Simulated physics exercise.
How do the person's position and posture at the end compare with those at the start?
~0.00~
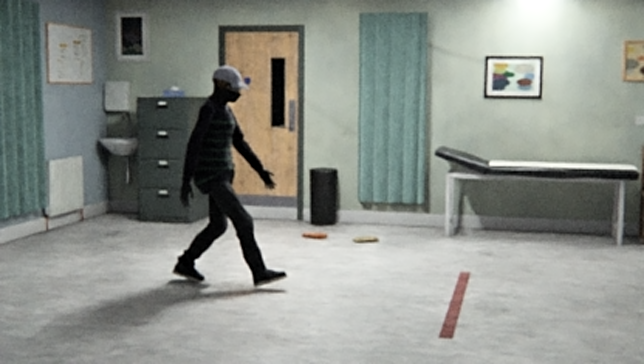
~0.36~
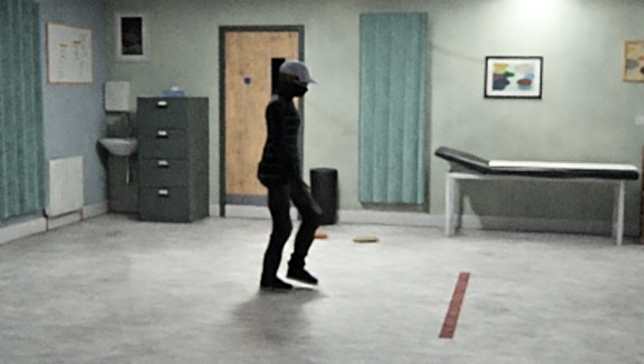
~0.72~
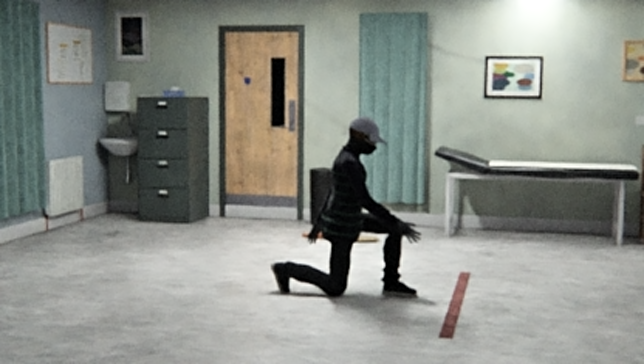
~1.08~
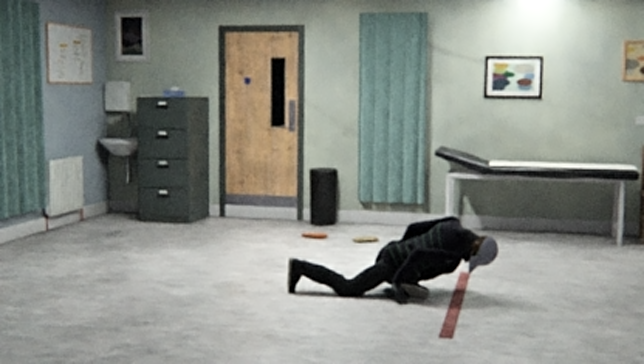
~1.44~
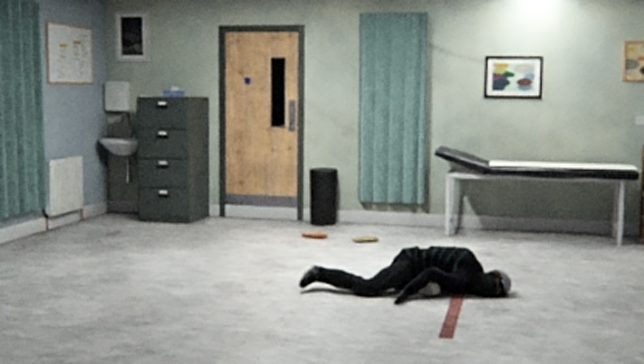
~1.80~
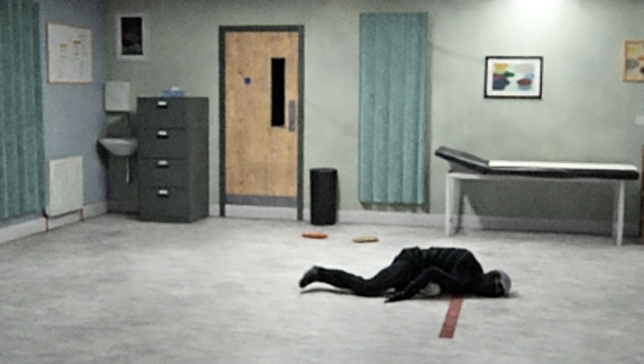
At the start the person is upright and walking on the left side of the room, in front of the filing cabinet and door. By the end the person is lying face down on the floor farther to the right, across the red strip.
In the video, a person in a cap and dark clothes walks right across a clinic-like room towards a red strip, drops to one knee, and collapses forward, ending face down and still with the head beyond the strip and the hips short of it.
